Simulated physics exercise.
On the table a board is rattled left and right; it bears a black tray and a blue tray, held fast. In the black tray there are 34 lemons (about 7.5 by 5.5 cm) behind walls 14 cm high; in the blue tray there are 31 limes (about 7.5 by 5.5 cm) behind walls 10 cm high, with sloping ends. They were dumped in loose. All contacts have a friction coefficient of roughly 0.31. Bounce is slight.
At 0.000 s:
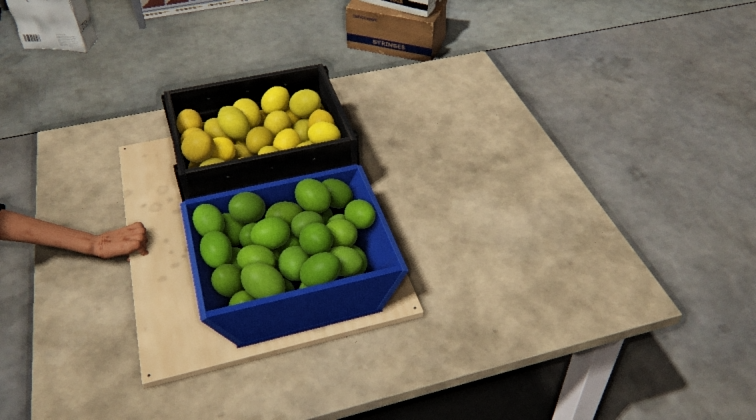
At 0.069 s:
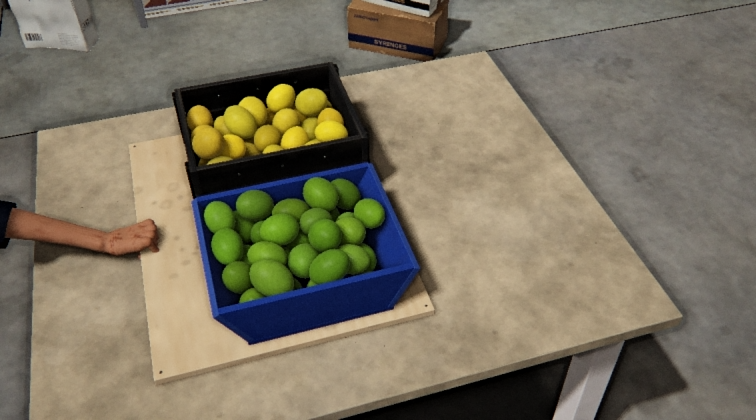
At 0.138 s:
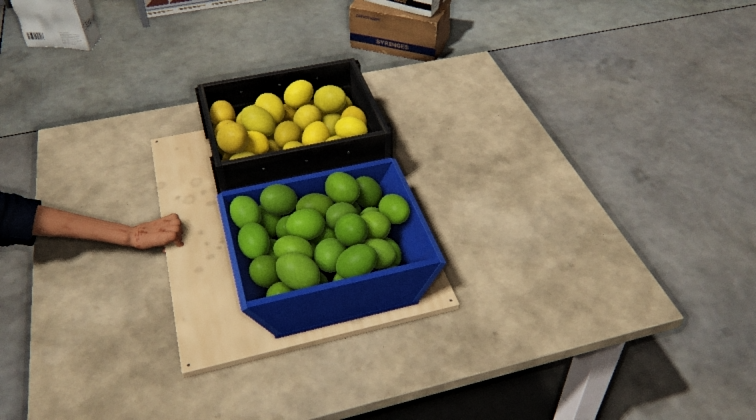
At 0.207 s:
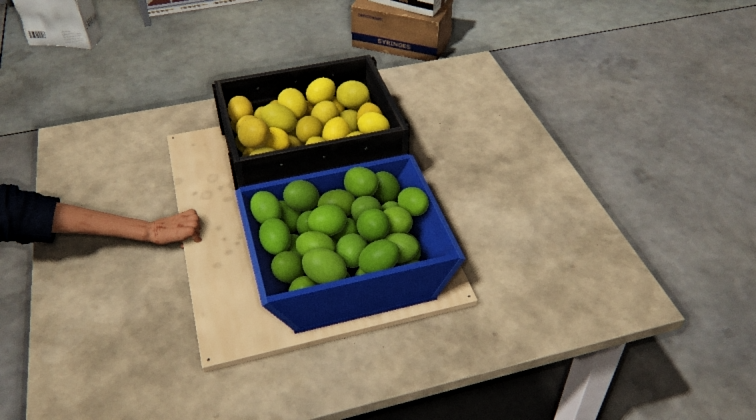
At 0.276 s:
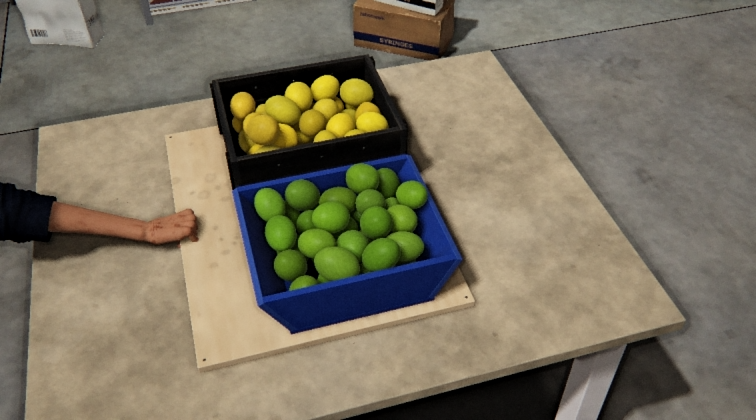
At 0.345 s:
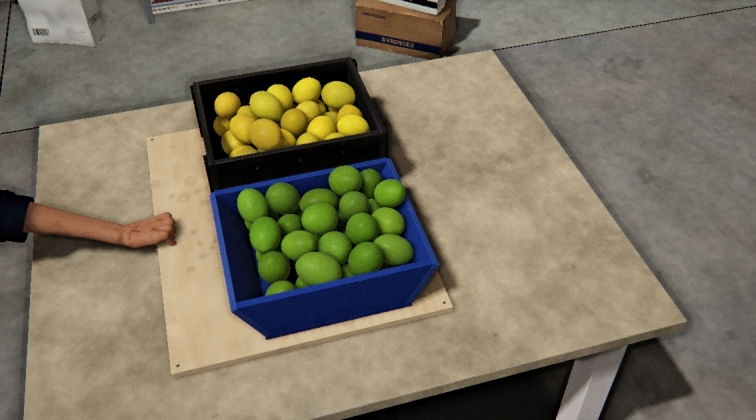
A board carrying a black tray of lemons and a blue tray of limes slides right across a table, then back left.
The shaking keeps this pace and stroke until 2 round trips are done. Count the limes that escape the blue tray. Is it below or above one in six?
It sheds under a sixth of them.
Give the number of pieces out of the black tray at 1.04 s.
About: Black tray 0.
After 0.52 s, black tray 34 in, 0 out and blue tray 31 in, 0 out.
After 0.74 s, black tray 34 in, 0 out and blue tray 31 in, 0 out.
After 1.04 s, black tray 34 in, 0 out and blue tray 31 in, 0 out.
Final count (at 1.43 s), black tray 34 in, 0 out and blue tray 31 in, 0 out. Asked share, 0 of 31, 0 per cent.
